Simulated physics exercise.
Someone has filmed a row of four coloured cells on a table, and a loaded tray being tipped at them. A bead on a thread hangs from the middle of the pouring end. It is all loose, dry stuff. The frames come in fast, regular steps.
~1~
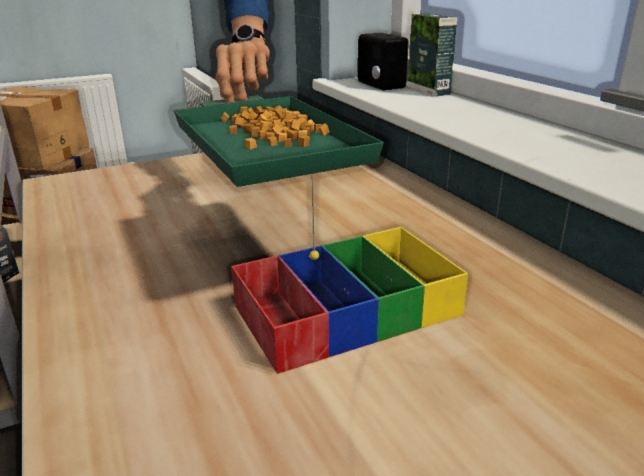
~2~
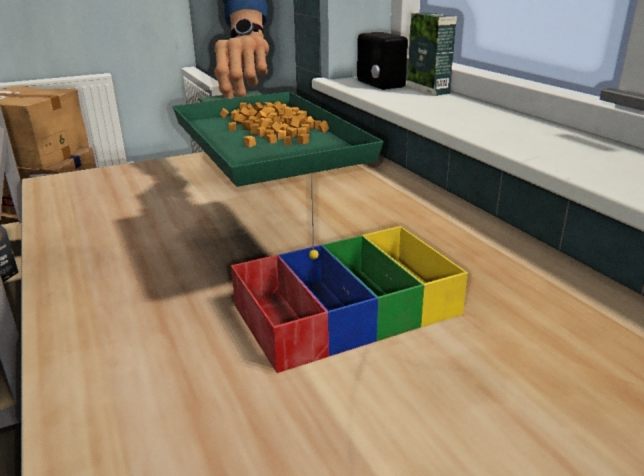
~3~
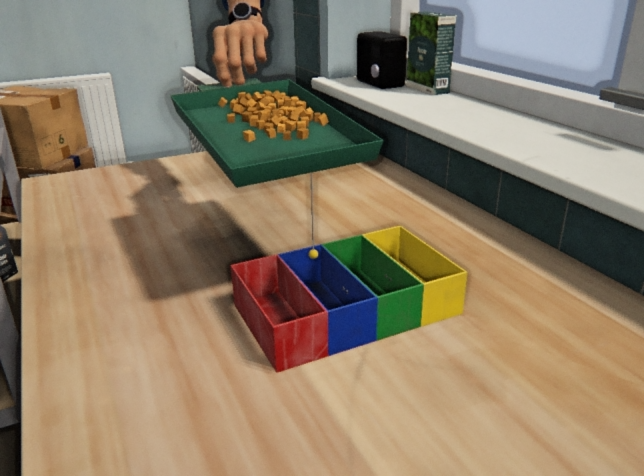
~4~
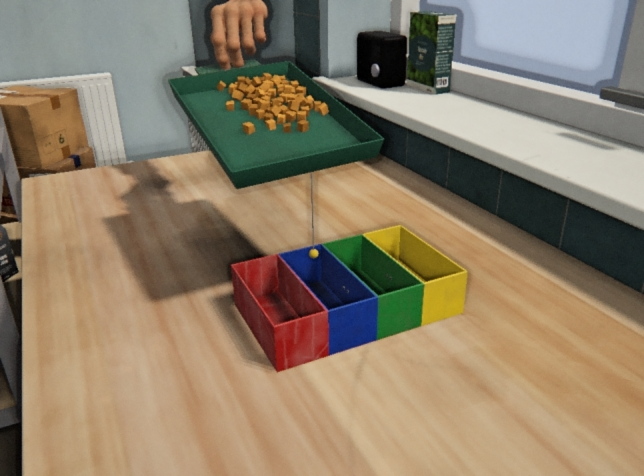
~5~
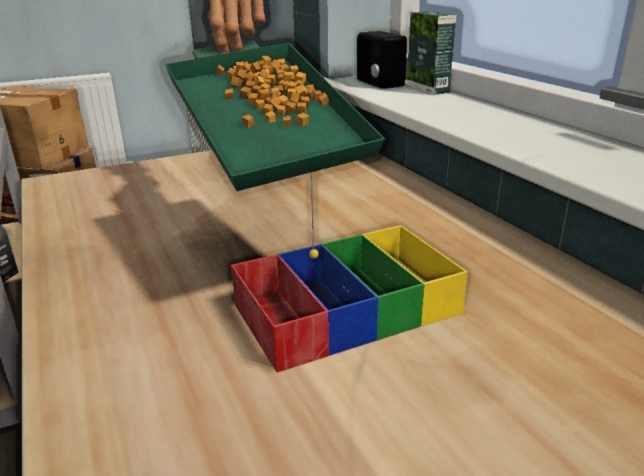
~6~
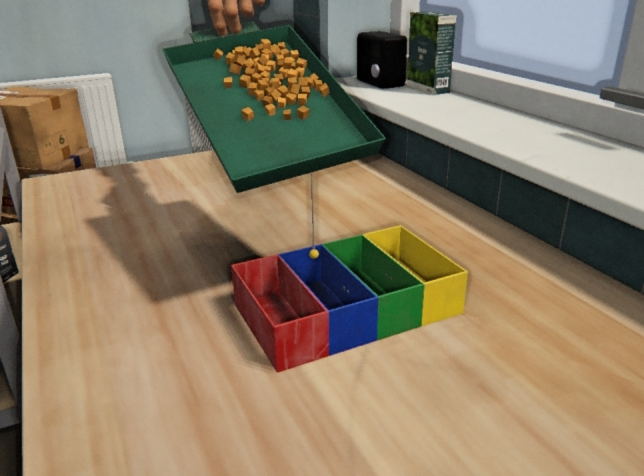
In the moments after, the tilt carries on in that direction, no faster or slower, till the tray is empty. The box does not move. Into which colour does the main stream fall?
The red one ends fullest.
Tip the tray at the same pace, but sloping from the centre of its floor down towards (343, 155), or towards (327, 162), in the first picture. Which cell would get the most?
At the first place that green cell, at the second that green cell.
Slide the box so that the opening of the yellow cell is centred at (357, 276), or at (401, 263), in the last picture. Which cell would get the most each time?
One: The blue one. Two: The red cell.
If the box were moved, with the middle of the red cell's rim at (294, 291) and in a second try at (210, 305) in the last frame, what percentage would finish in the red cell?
The first gives 40 %, the second 10 %.
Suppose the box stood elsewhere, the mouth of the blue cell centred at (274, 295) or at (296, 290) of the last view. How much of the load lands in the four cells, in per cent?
About 90 and 90 per cent.
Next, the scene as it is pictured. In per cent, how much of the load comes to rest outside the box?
Some 30 per cent.
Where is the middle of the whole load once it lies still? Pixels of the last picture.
At about (291, 342).
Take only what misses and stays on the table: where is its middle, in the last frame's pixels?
Near (212, 424).
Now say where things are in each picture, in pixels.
Corners of the pouring end near (235, 165) and (378, 142), level; middle of the load near (268, 126), croutons; bead on its thread near (314, 255); red cell near (302, 339); blue cell near (353, 323); green cell near (401, 309); yellow cell near (445, 296), in the first picture.
Corners of the pouring end near (235, 165) and (377, 141), level; middle of the load near (267, 122), in the second picture.
Corners of the pouring end near (235, 166) and (377, 140), tipped barely, lowest at the left corner; middle of the load near (267, 114), in the third picture.
Corners of the pouring end near (235, 169) and (378, 138), tipped a little, lowest at the left corner; middle of the load near (266, 101), in the fourth picture.
Corners of the pouring end near (235, 172) and (379, 137), tipped clearly, lowest at the left corner; middle of the load near (266, 89), in the fifth picture.
Corners of the pouring end near (236, 176) and (380, 137), tipped clearly, lowest at the left corner; middle of the load near (265, 77); red cell near (302, 337); blue cell near (353, 322); green cell near (400, 308); yellow cell near (444, 295), in the sixth picture.
Shortly afterwards, tray tipped steeply; all but a few on the tray; a little falling or outside the box.
Next, tray tipped past a quarter turn; near half on the tray; near a quarter in the red cell; only a few in the blue cell; near a third falling or outside the box.
Some moments later, tray tipped past a quarter turn; near half in the red cell; near a quarter in the blue cell; near a third falling or outside the box.
In the end, tray tipped past a quarter turn; near half in the red cell; near a quarter in the blue cell; none at all in the green cell; none at all in the yellow cell; near a third outside the box.
